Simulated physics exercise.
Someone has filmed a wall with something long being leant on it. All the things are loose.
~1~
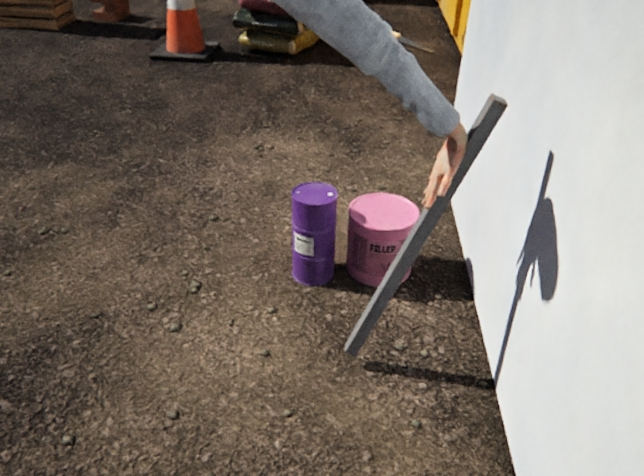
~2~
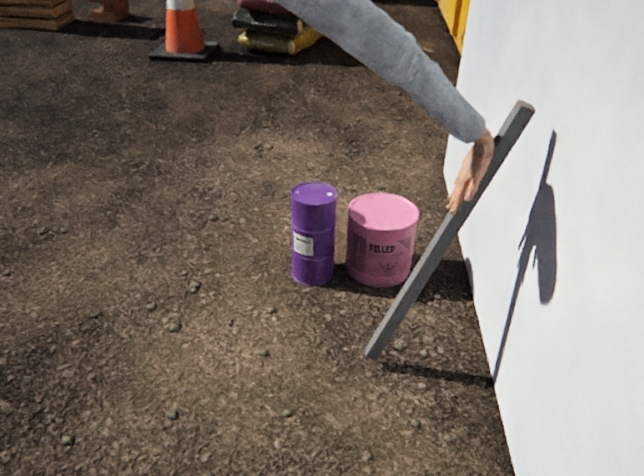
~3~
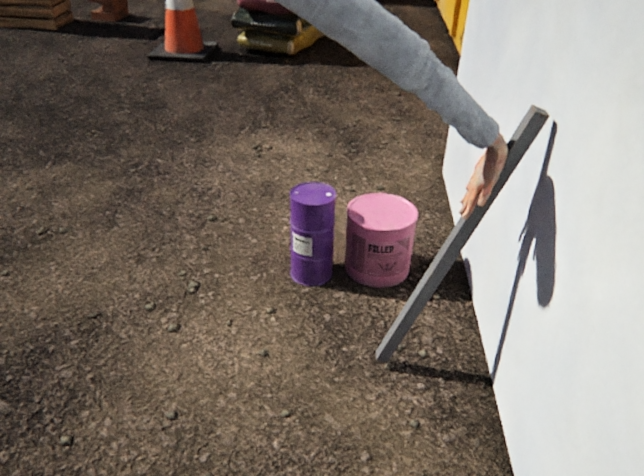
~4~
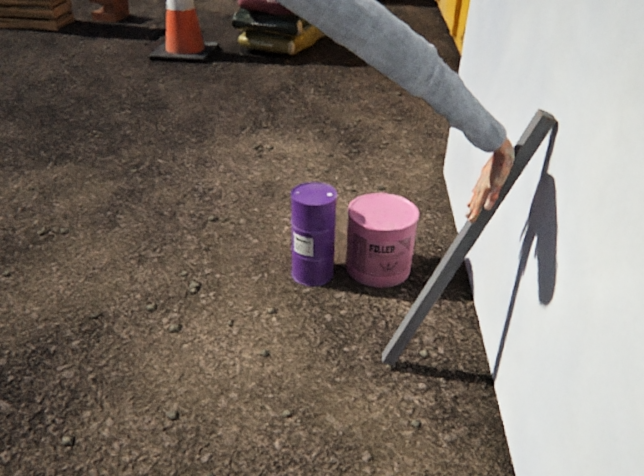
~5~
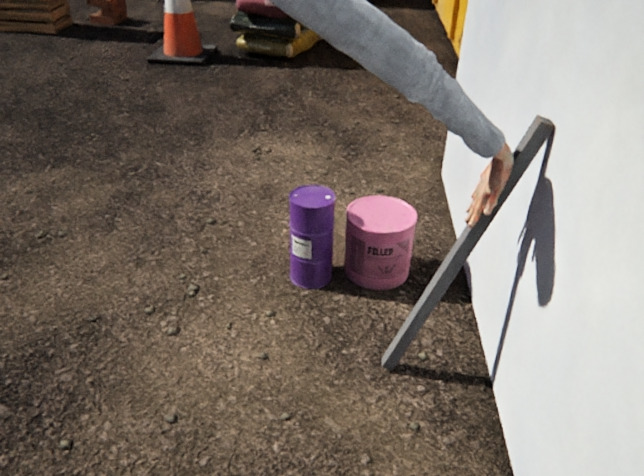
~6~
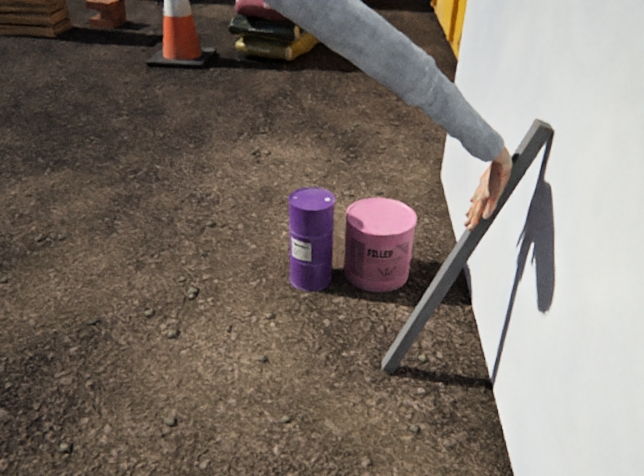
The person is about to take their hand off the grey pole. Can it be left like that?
The pole remains leaning.
Then, 0.30 s on from there, no change.
Then, 0.80 s on from there, grey pole resting near (455, 264).
In the end, all 3 unmoved. At the end, from the last picture's camera, grey pole near (455, 264). The pole stays up.
